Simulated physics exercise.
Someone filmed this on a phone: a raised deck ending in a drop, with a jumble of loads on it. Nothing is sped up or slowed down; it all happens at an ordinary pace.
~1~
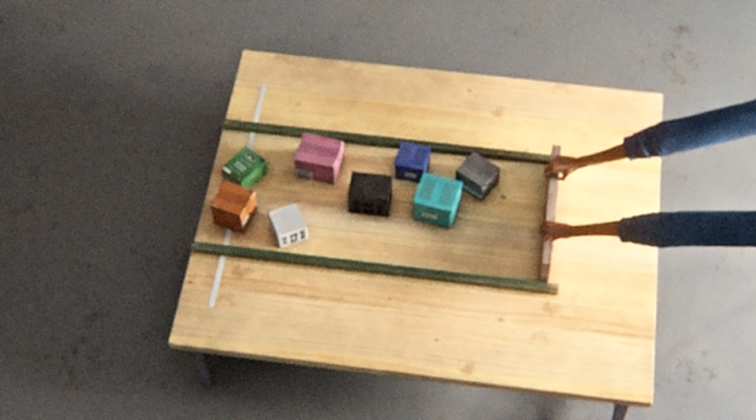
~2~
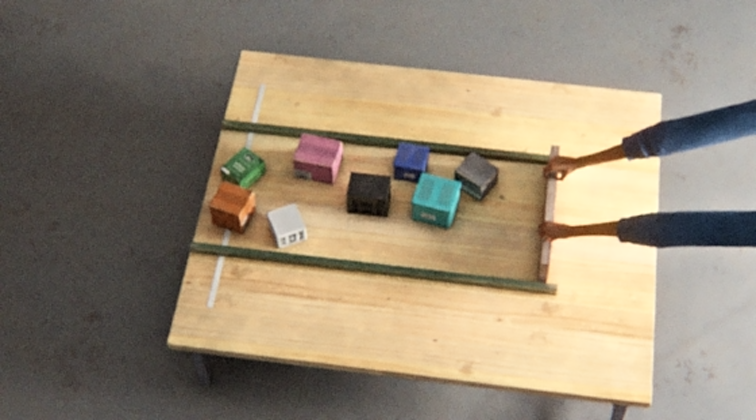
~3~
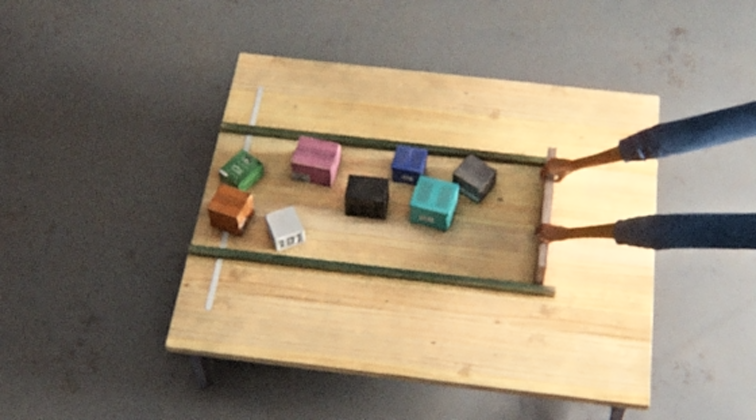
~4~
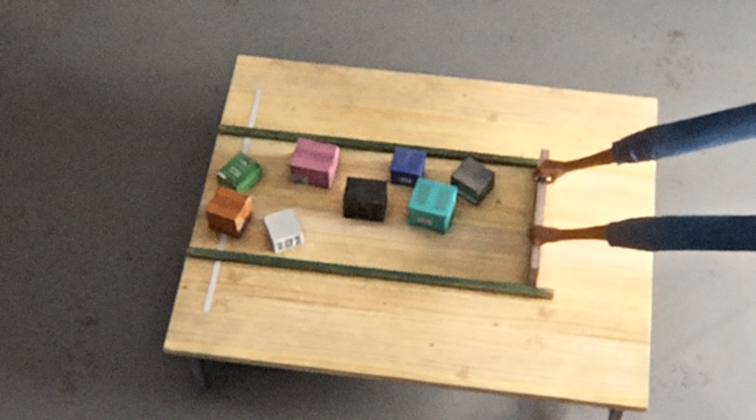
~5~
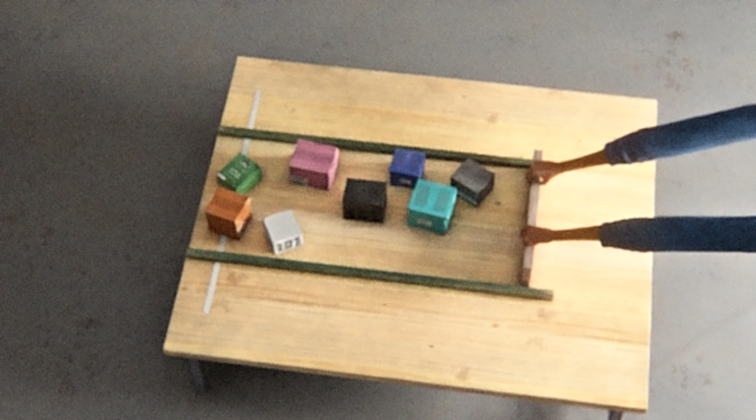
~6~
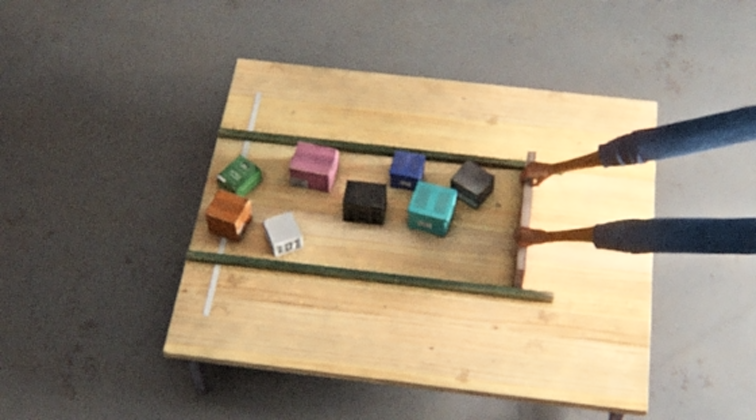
Two hands sliding a plank slowly leftward between green rails on a wooden table, the coloured boxes ahead of it sitting still.
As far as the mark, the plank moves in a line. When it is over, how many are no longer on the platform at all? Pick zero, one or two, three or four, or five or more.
The answer is five or more.
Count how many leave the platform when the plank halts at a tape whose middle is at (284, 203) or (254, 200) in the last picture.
Try 1: 2; try 2: 3.
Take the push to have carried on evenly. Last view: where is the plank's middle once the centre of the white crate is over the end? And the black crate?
The middle is at (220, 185) when it's the white crate, and at (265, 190) when it's the black crate.
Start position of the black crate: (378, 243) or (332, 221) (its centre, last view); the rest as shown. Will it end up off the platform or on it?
First place: It stays up; second place: It stays up.
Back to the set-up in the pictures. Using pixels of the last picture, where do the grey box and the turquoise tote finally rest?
In the last picture they sit at about (222, 162) and about (212, 187).
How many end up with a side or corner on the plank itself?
Contact count: 3.
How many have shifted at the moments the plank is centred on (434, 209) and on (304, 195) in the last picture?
The count reaches 3 first and 7 second.
Soon after, none off yet; green box at rest near (239, 178); orange parcel at rest near (229, 216); white crate at rest near (283, 234).
Then, none off yet; green box moving near (237, 178); orange parcel at rest near (229, 216); white crate at rest near (283, 234).
Further on, one off so far; green box falling near (179, 239); orange parcel at rest near (228, 216); white crate moved about its own width near (263, 229).
By the end, the number that fall off is five or more; fallen, blue tote, black crate, pink parcel, orange parcel and green box.
